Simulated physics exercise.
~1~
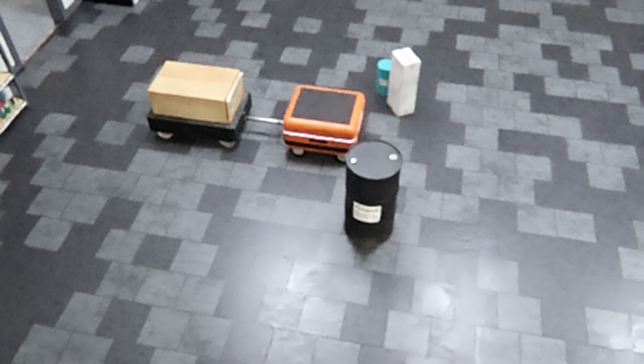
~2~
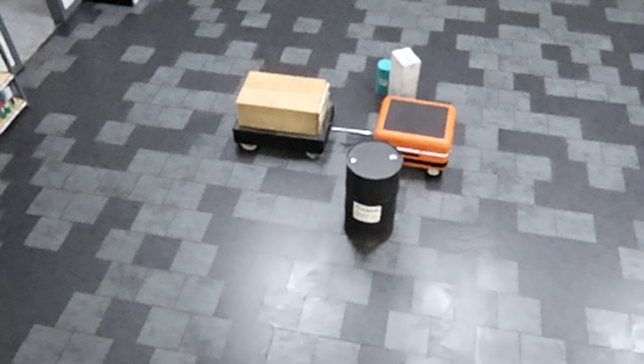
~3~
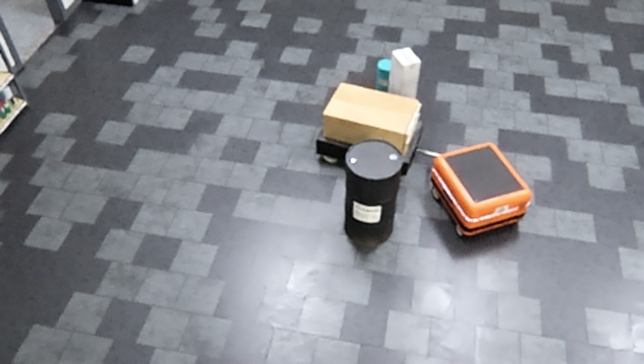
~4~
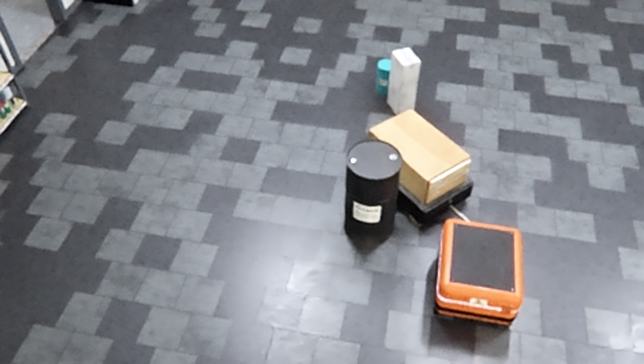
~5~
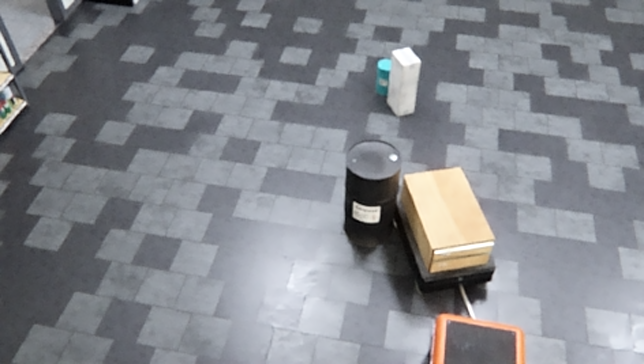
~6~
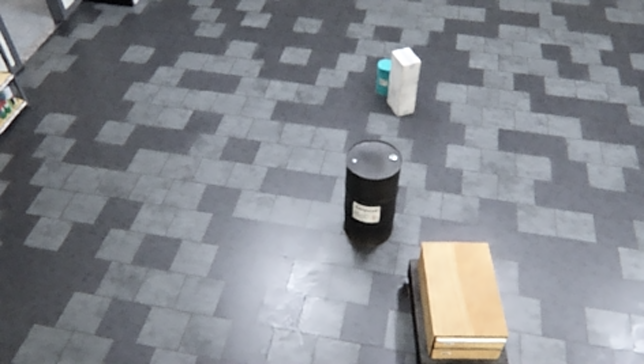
An orange tug pulls a flat cart carrying a cardboard-coloured box rightward between a black drum and a white box beside a turquoise canister, then turns down past the drum and leaves view at the bottom, the cart following partly out of sight while the drum stays standing.
